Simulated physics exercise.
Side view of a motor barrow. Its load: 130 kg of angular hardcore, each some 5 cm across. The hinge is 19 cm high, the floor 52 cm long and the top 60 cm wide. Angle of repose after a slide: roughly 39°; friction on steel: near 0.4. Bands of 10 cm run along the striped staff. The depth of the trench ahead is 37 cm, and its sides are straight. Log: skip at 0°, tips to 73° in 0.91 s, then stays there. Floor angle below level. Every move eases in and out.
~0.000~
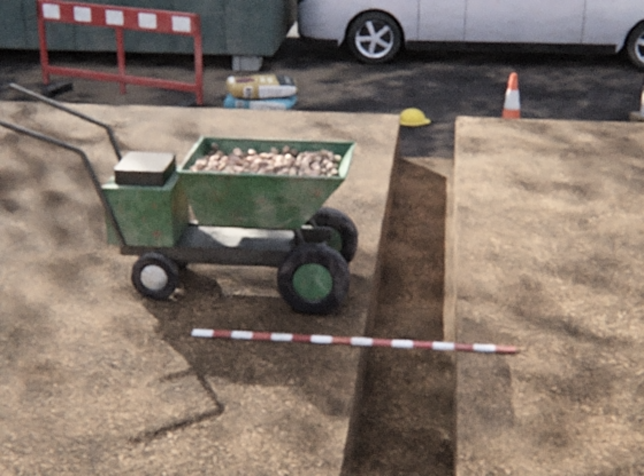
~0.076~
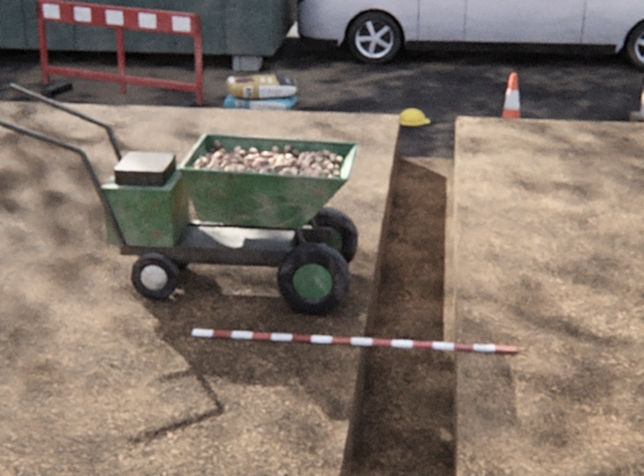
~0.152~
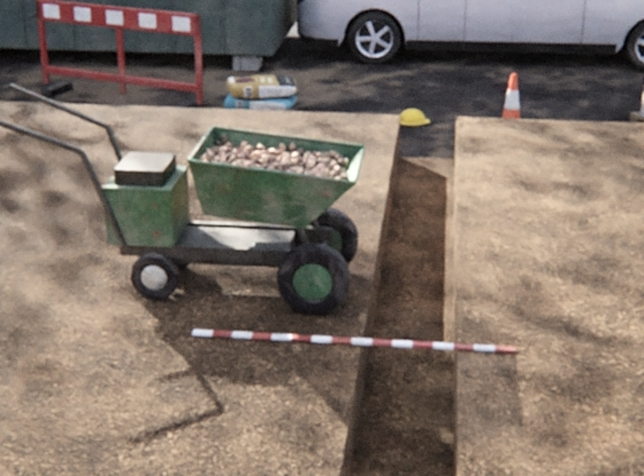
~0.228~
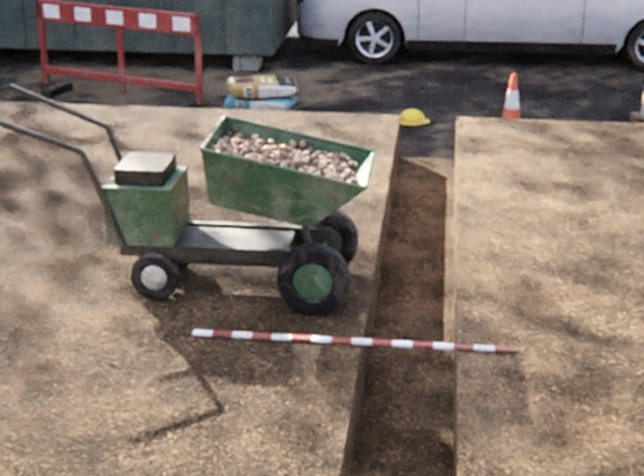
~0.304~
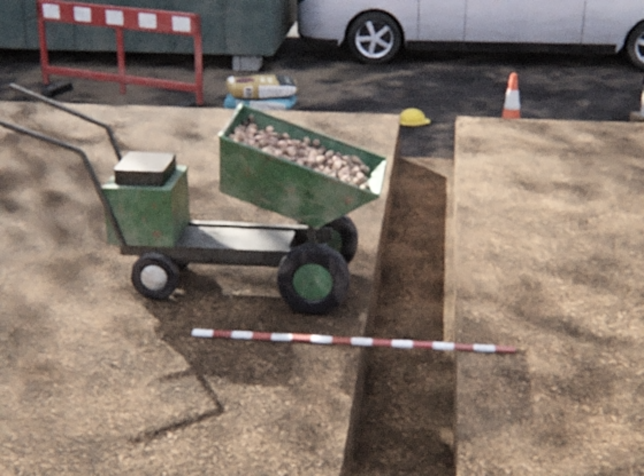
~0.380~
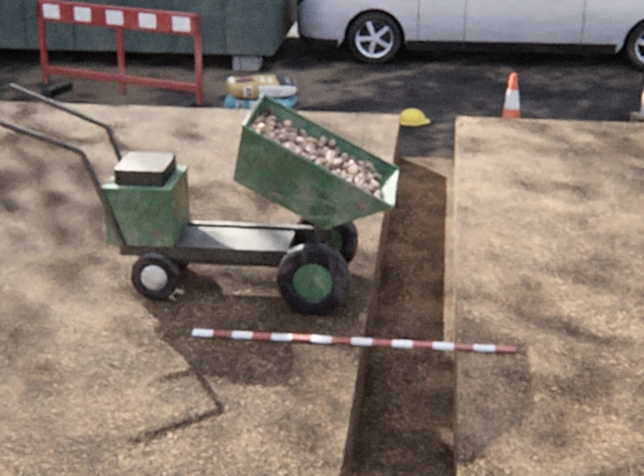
At the start, a green motor barrow loaded with stones stands left of a straight trench, its skip level behind a striped staff on the ground. The skip then rises at its rear and tilts steadily toward the right, its lip moving over the trench's near edge while the barrow's wheels stay still.
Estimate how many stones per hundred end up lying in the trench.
57 %.
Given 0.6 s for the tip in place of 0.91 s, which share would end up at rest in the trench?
In that case, around 35%.
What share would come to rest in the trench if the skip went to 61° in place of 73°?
It would be near 20 per cent.
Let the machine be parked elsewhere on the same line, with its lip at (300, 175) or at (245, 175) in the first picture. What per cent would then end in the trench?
First place roughly 95%, second roughly 70%.
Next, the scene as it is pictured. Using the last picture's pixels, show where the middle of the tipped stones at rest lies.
Their middle ends up near (451, 331).
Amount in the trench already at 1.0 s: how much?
10 per cent or so by then.
After 0.7 s the floor is at 61°; 100 % in the skip; the foremost stones are at (425, 244).
After 1.0 s the floor is at 73°; 67 % in the skip, 10 % in the trench, 23 % past the trench; the foremost stones are at (509, 311).
After 1.4 s the floor is at 73°; 30 % in the skip, 25 % in the trench, 45 % past the trench; the foremost stones are at (619, 313).
After 3.3 s the floor is at 73°; 0 % in the skip, 57 % in the trench, 43 % past the trench; the foremost stones are past the picture's edge.
